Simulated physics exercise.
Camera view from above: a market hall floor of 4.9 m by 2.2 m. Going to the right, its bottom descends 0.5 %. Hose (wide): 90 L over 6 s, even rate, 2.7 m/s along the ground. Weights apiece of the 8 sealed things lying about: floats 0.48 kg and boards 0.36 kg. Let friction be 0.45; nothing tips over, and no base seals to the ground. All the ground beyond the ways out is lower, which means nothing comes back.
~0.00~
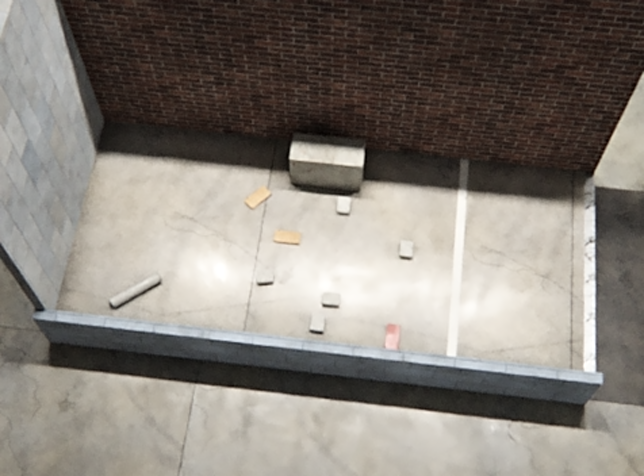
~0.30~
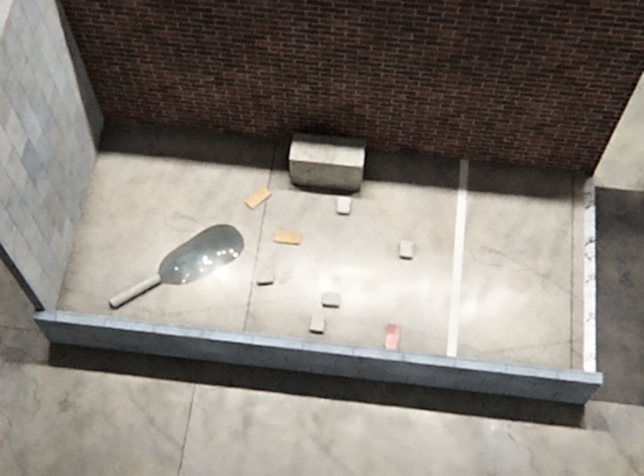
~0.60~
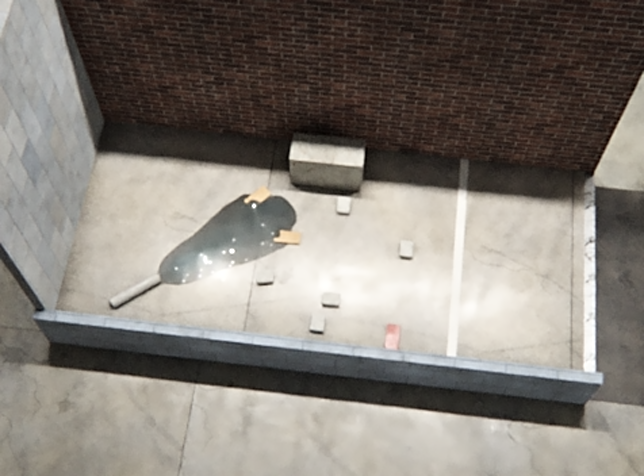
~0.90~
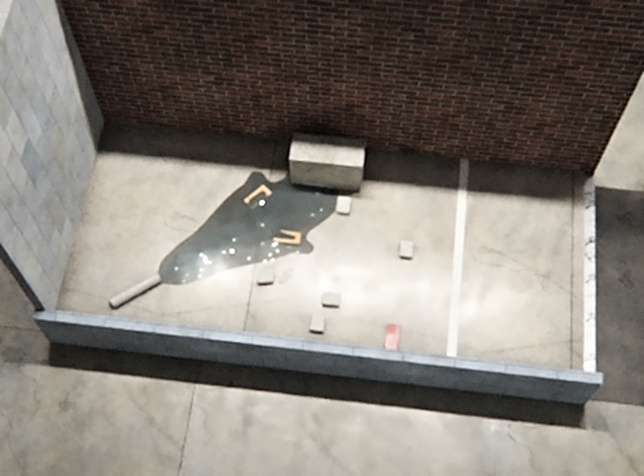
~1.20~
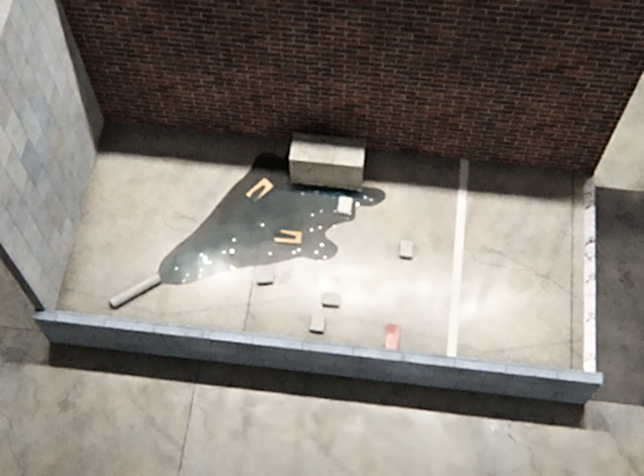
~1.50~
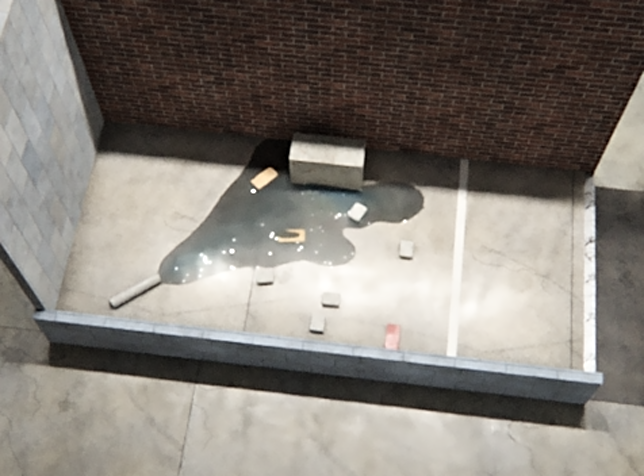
In this clip, water pours from a pipe at the left of a walled floor and spreads rightward in a dark puddle, surrounding two orange boards and a large block, then slightly shifting a small pale block near it.
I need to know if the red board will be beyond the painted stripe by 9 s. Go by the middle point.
Looks like the red board stops before it.
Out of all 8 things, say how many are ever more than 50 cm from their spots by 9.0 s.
The count comes to 3.
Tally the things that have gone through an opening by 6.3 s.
I make it 0.
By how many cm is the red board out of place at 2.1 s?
By then it has shifted roughly 0 cm.
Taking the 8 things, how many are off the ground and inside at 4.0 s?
Count: 0.
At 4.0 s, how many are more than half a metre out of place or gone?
By my tally, 2.
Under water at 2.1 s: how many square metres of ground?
Flooded: Near 2.0 m2.
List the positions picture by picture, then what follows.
In the first frame, the red board at (393, 337) rests on the ground; 0.0 m2 under water; 0 of 8 have shifted.
In the second frame, the red board at (393, 337), on the bottom; water covers 0.3 m2; 0 of 8 have shifted.
In the third frame, the red board at (393, 337), on the bottom; water covers 0.6 m2; 0 of 8 have shifted.
In the fourth frame, the red board at (393, 337), on the bottom; water covers 1.0 m2; 0 of 8 have shifted.
In the fifth frame, the red board at (393, 337) rests on the ground; water covers 1.1 m2; 1 of 8 have shifted.
In the sixth frame, the red board at (393, 337), on the bottom; 1.4 m2 under water; 2 of 8 have shifted.
After 2.1 s the red board is near (393, 337), 0.0 m from its start, aground; 0 of 8 are over the mark; 0 afloat.
After 4.0 s the red board is near (393, 337), 0.0 m from its start, aground; 0 of 8 are over the mark; 0 afloat.
After 6.3 s the red board is near (393, 337), 0.0 m from its start, aground; 0 of 8 are over the mark; 0 afloat.
After 9.0 s the red board is near (393, 337), 0.0 m from its start, aground; 0 of 8 are over the mark; 0 afloat.
